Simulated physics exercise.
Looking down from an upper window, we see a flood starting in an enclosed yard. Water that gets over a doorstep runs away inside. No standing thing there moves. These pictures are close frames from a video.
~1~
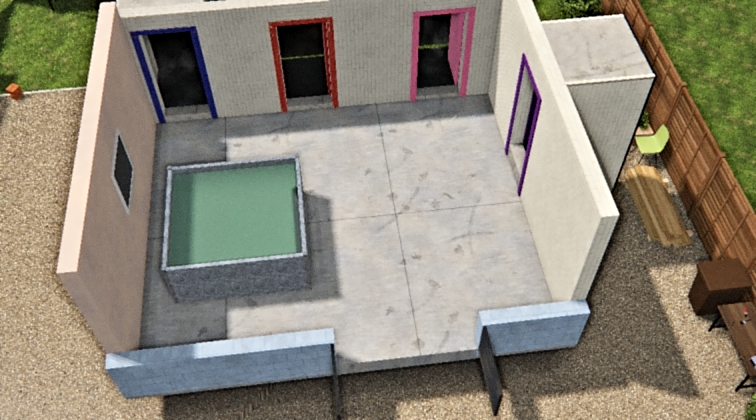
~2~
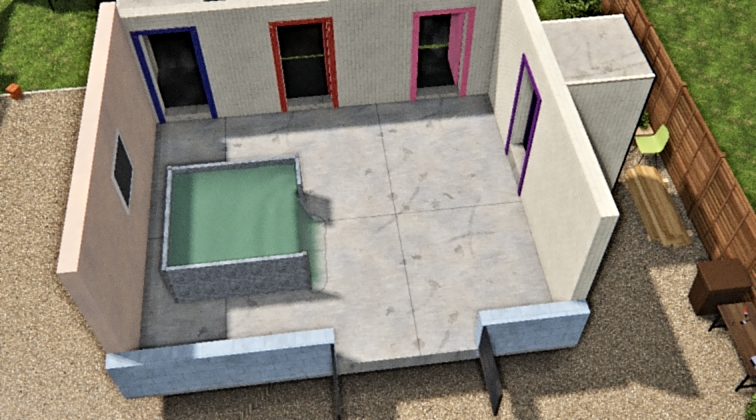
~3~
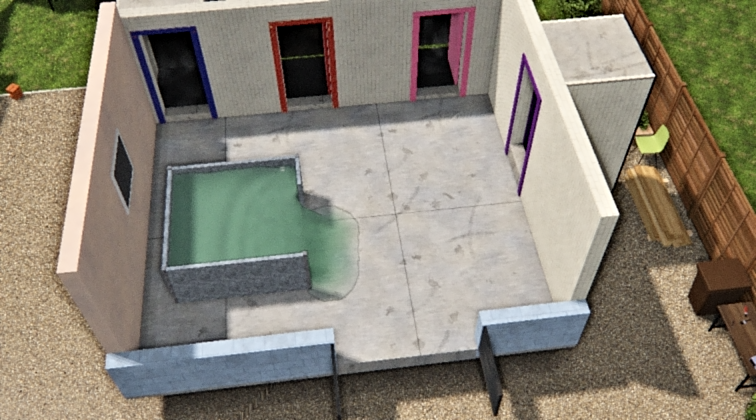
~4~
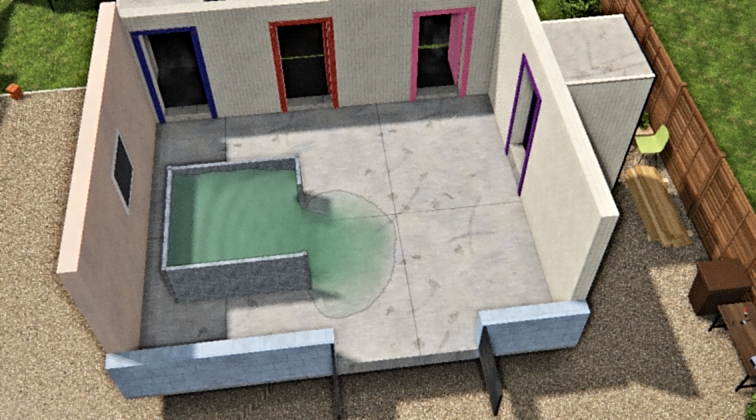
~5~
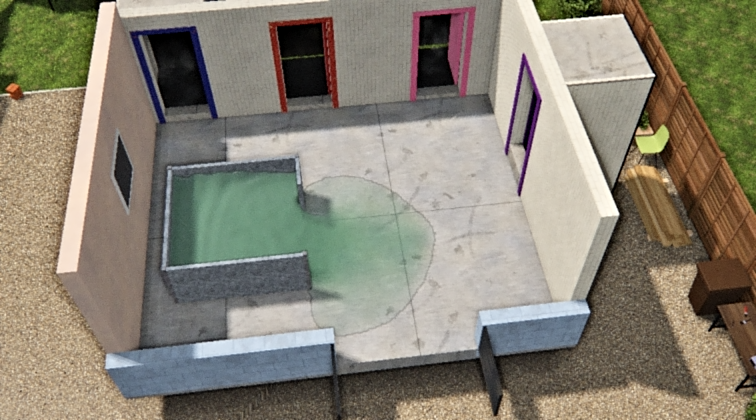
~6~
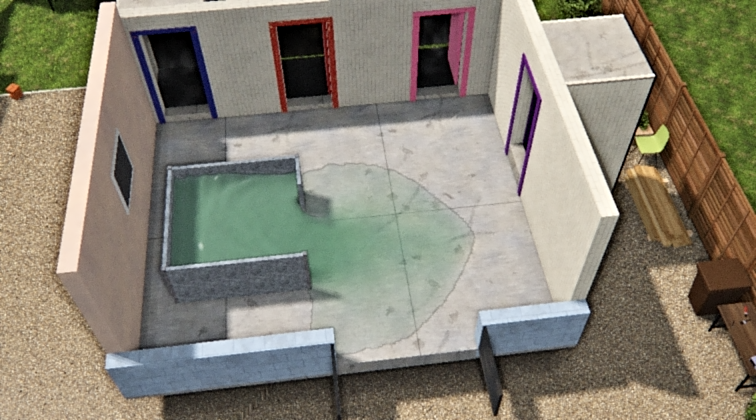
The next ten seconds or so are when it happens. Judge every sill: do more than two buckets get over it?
The blue door swallows an okay amount of water; the red door swallows an okay amount of water; the pink door swallows too much water; the purple door swallows an okay amount of water.
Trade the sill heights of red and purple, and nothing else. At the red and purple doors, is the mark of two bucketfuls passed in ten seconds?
Result: Red remains short; purple crosses the line.
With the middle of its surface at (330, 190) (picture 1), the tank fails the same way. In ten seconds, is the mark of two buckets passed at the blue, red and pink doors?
My take: Blue stays within the limit; red stays within the limit; pink overshoots.
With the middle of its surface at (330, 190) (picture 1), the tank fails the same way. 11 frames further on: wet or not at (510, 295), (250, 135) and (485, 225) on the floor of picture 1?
In the order asked: Reached by the flood, not reached, reached by the flood.
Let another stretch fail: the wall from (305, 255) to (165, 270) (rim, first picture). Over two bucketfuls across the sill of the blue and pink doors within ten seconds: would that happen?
Put simply, the blue door overflows; the pink door overflows.
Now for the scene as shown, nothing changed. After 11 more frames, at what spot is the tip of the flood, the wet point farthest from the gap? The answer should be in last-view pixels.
Farthest reach: About (482, 100).
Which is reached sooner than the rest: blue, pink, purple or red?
The answer here is the one in purple.
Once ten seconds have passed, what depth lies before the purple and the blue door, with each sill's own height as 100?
The first sits near 30 in a hundred and the second near 80 in a hundred.
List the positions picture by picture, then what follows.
In the first picture, still water in the tank at (235, 212).
In the second picture, water pours out at (304, 242) and has run to (313, 291).
In the third picture, the front is at (339, 294), out from the gap at (304, 242).
In the fourth picture, the front is at (390, 227), out from the gap at (304, 243).
In the fifth picture, water pours out at (304, 243) and has run to (429, 231).
In the sixth picture, the front is at (469, 238), out from the gap at (304, 244).
A moment on, water covers 50 % of the floor; the blue door not reached, the red door not reached, the pink door not reached, the purple door wet at the sill, nothing in.
Next, water covers 50 % of the floor; the blue door not reached, the red door not reached, the pink door wet at the sill, nothing in, the purple door wet at the sill, nothing in.
Then, water covers 55 % of the floor; the blue door not reached, the red door wet at the sill, nothing in, the pink door over two buckets in, the purple door wet at the sill, nothing in.
Later, water covers 80 % of the floor; the blue door wet at the sill, nothing in, the red door wet at the sill, nothing in, the pink door far over two buckets in, the purple door wet at the sill, nothing in.
In the end, water covers 90 % of the floor; the blue door wet at the sill, nothing in, the red door wet at the sill, nothing in, the pink door far over two buckets in, the purple door wet at the sill, nothing in.
